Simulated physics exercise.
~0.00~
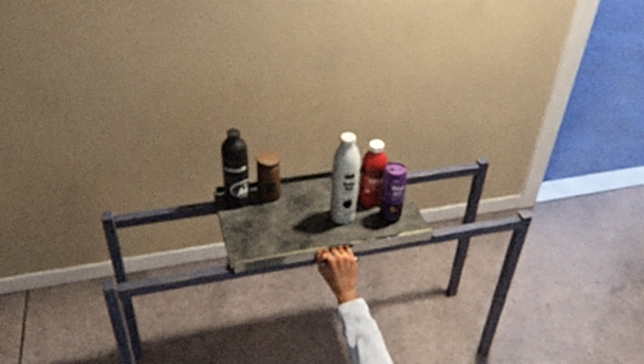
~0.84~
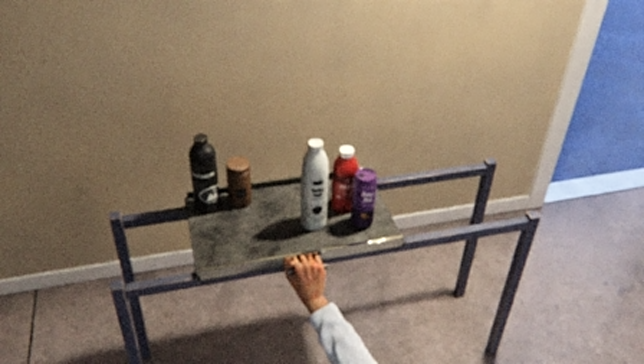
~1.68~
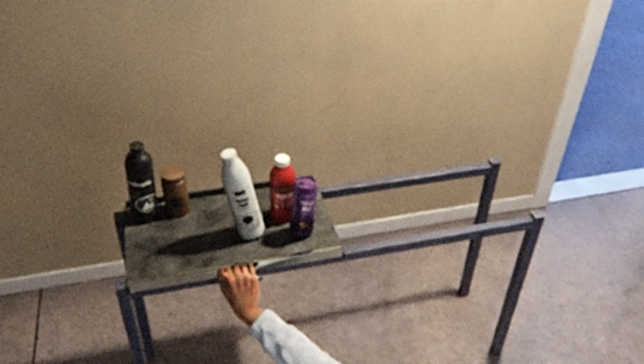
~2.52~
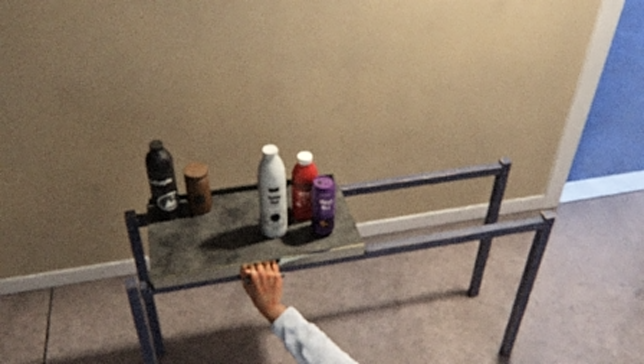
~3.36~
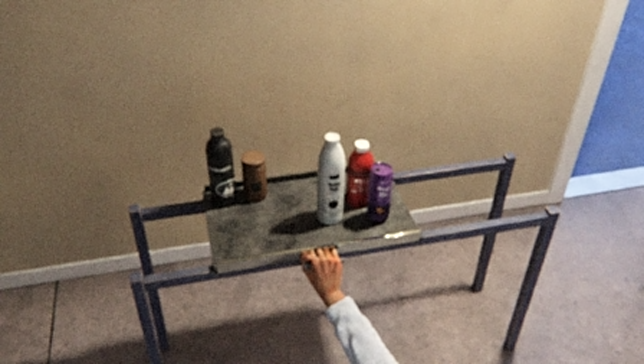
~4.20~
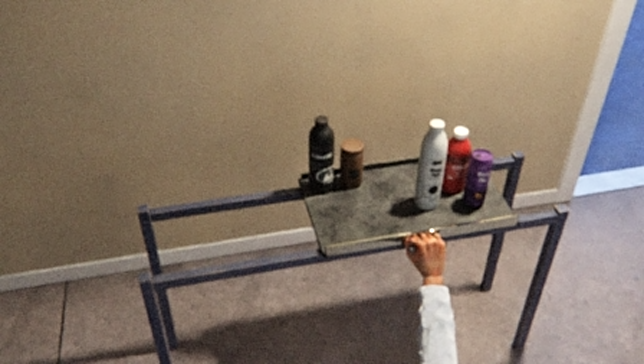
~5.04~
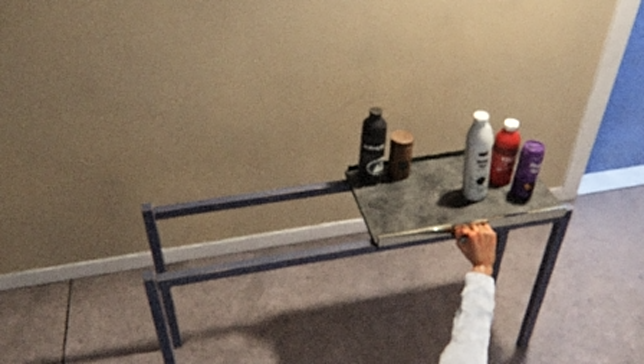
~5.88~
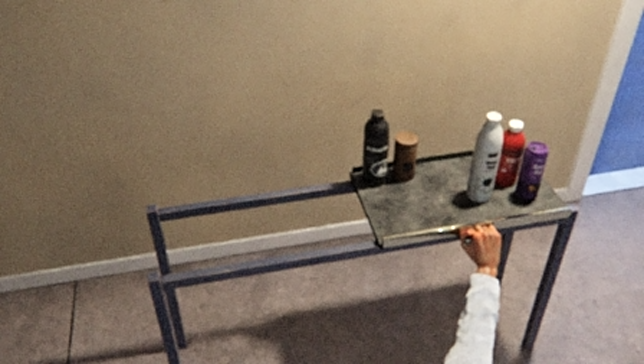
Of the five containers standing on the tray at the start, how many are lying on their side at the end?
None of them are lying down at the end. The black, white and red bottles, the brown jar and the purple can all stand upright on the tray.
